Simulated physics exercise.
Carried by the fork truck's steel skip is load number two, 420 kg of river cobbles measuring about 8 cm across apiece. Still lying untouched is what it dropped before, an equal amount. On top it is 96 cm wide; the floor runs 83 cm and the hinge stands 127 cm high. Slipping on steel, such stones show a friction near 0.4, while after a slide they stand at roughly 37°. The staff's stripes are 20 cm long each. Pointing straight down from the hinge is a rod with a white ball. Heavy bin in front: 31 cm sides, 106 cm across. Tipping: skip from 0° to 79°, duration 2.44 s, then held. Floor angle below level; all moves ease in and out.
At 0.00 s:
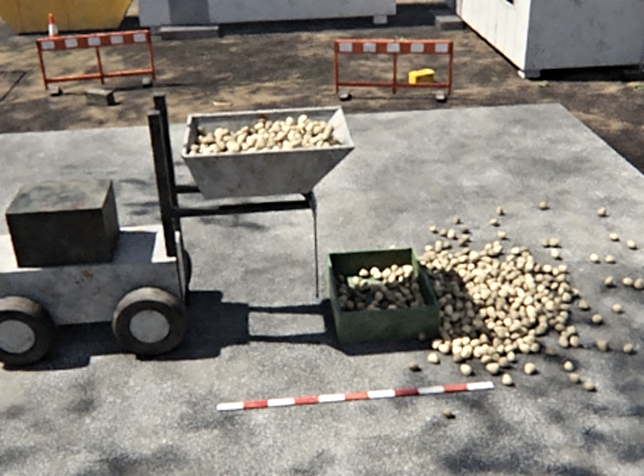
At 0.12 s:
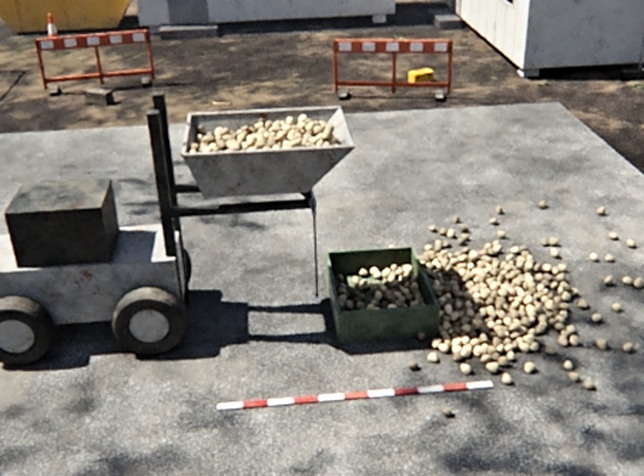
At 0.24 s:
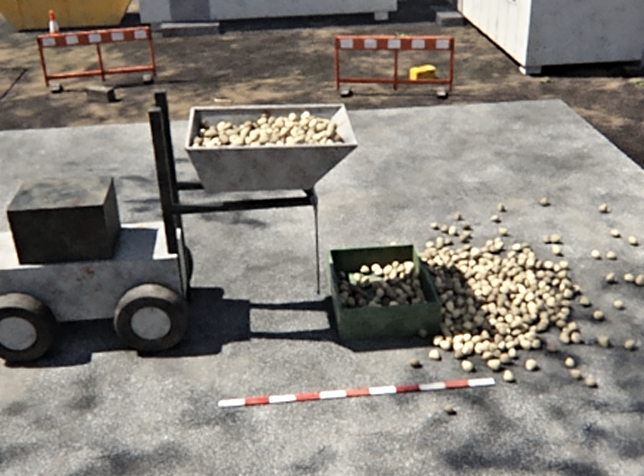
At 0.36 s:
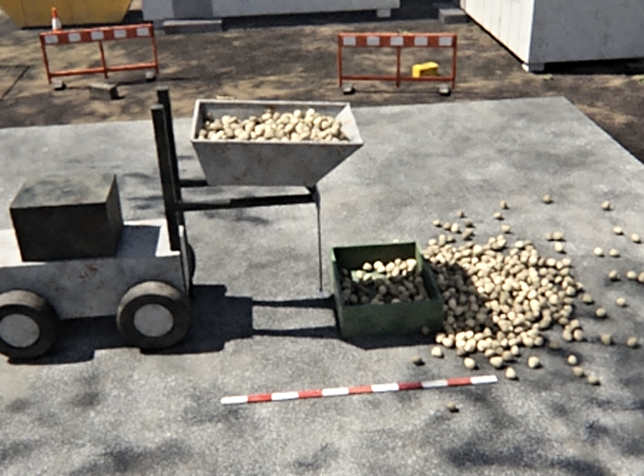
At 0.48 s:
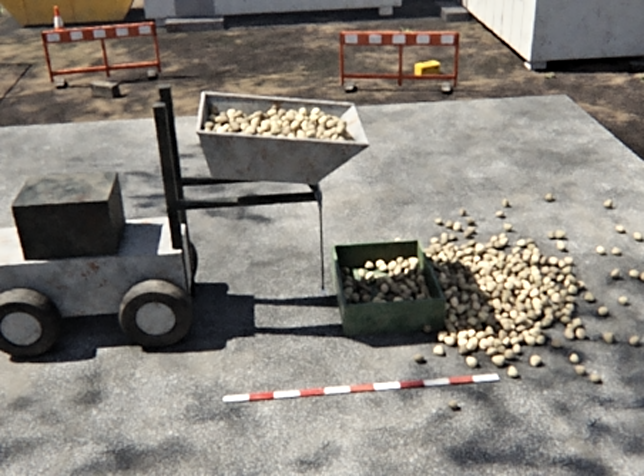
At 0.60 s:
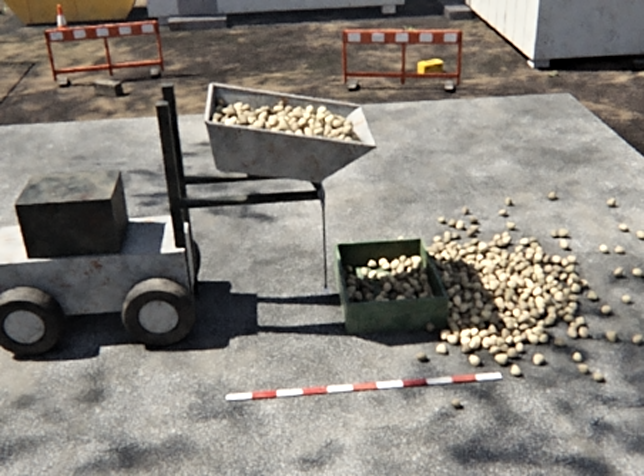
On a paved yard, a fork truck's raised steel skip slowly tilts down to the right.
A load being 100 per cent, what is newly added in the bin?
About 27 per cent is added.
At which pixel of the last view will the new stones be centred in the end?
Their centre rests close to (453, 278).
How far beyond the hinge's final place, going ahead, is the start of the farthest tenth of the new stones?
About 180 cm.
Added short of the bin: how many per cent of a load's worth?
Around 0 in a hundred.
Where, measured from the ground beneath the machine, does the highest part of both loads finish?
The top ends about 38 cm above the ground.
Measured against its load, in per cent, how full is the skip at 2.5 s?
It still holds about 15 per cent.
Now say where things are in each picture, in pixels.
Lip at (355, 147), floor tilted 0°, highest stones at (267, 132). The earlier load is highest near (440, 276), 20 cm above ground level, 16 % in the bin, 84 % beside or beyond the bin, in the first picture.
The skip is at 1°, its lip at (355, 147); the top of the load is at (266, 131); the stones move at 0.1 m/s on average, in the second picture.
Lip at (358, 145), floor tilted 2°, highest stones at (251, 128); the stones move at 0.2 m/s on average, in the third picture.
The skip is at 5°, its lip at (364, 144); the top of the load is at (249, 124); the stones move at 0.2 m/s on average, in the fourth picture.
Lip at (369, 145), floor tilted 8°, highest stones at (234, 118); the stones move at 0.3 m/s on average, in the fifth picture.
The skip is at 12°, its lip at (376, 147); the top of the load is at (234, 111); the stones move at 0.3 m/s on average, in the sixth picture.
After 1.8 s the floor is at 67°; in per cent of one load, 93 in the skip, 23 in the bin, 84 beside or beyond the bin; the foremost stones are at (639, 256).
After 2.5 s the floor is at 79°; in per cent of one load, 16 in the skip, 50 in the bin, 135 beside or beyond the bin; the foremost stones are at (639, 256).
After 2.9 s the floor is at 79°; in per cent of one load, 2 in the skip, 49 in the bin, 149 beside or beyond the bin; the foremost stones are at (639, 256).
After 5.4 s the floor is at 79°; in per cent of one load, 0 in the skip, 44 in the bin, 156 beside or beyond the bin; the foremost stones are at (637, 250). Net gain in the bin, 27.
